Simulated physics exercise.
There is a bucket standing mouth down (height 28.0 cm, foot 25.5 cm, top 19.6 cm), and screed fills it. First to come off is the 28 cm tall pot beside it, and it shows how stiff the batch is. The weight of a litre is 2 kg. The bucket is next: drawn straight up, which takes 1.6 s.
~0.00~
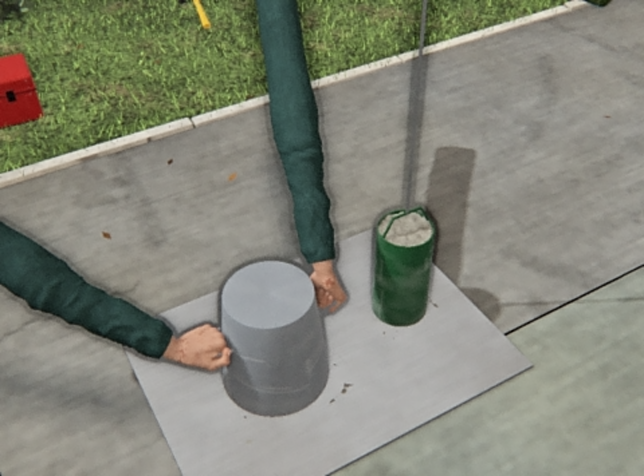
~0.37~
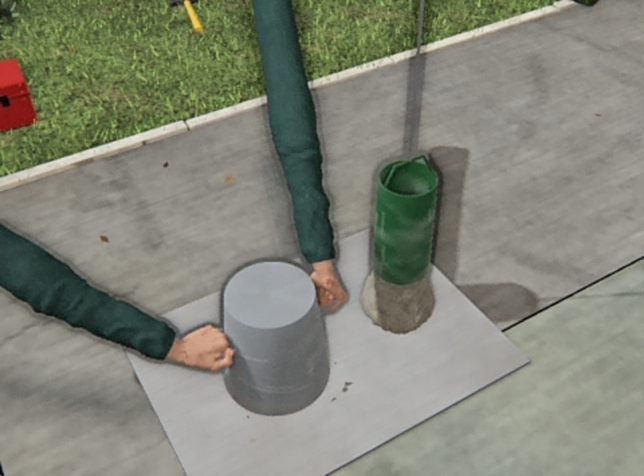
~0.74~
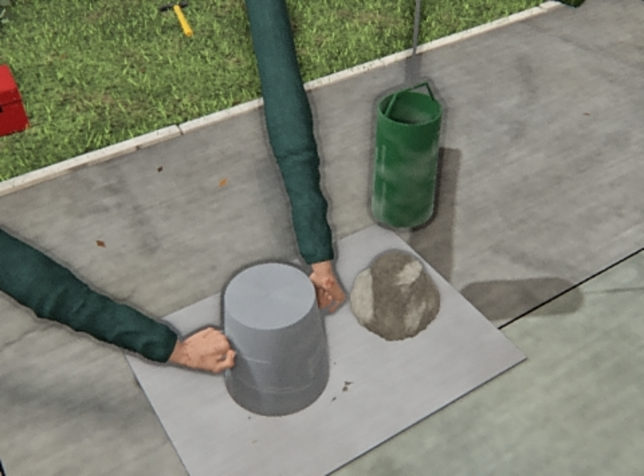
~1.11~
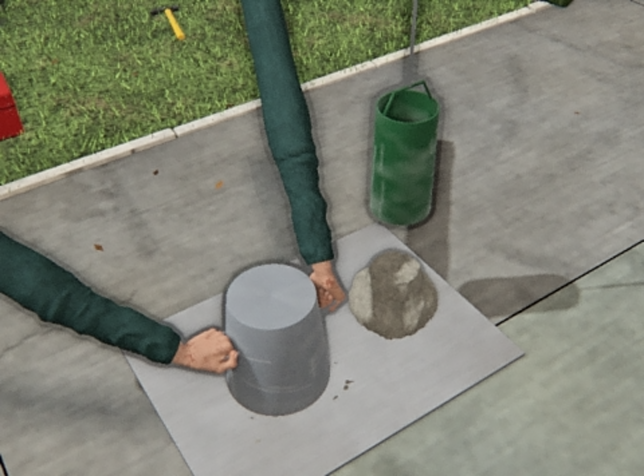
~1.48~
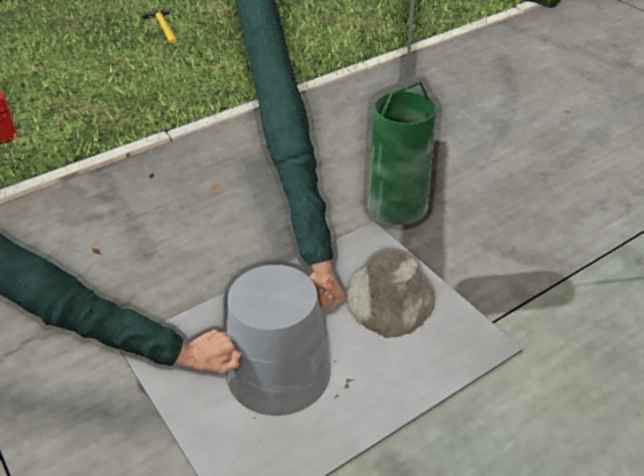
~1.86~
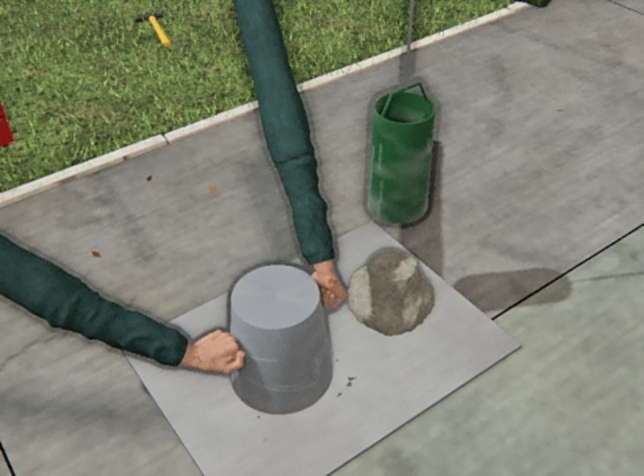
Hands holding an upturned grey bucket on a board while a green pot beside it lifts off, leaving a low grey mound.
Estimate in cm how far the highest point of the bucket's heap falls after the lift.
I would say close to 11 cm.
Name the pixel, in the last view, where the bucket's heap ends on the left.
It sits close to (208, 382) in the last picture.
After 2.3 s, the bucket is up 7.8 cm; the screed has come down 4.1 cm to 24 cm and is 30 cm wide.
After 2.7 s, the bucket is up 19 cm; the screed has come down 11 cm to 17 cm and is 38 cm wide.
After 3.1 s, the bucket is up 30 cm; the screed has come down 11 cm to 17 cm and is 38 cm wide.
After 3.5 s, the bucket is clear; the screed has come down 11 cm to 17 cm and is 38 cm wide.
After 4.1 s, at rest, the bucket is clear; the screed has come down 11 cm to 17 cm and is 38 cm wide.
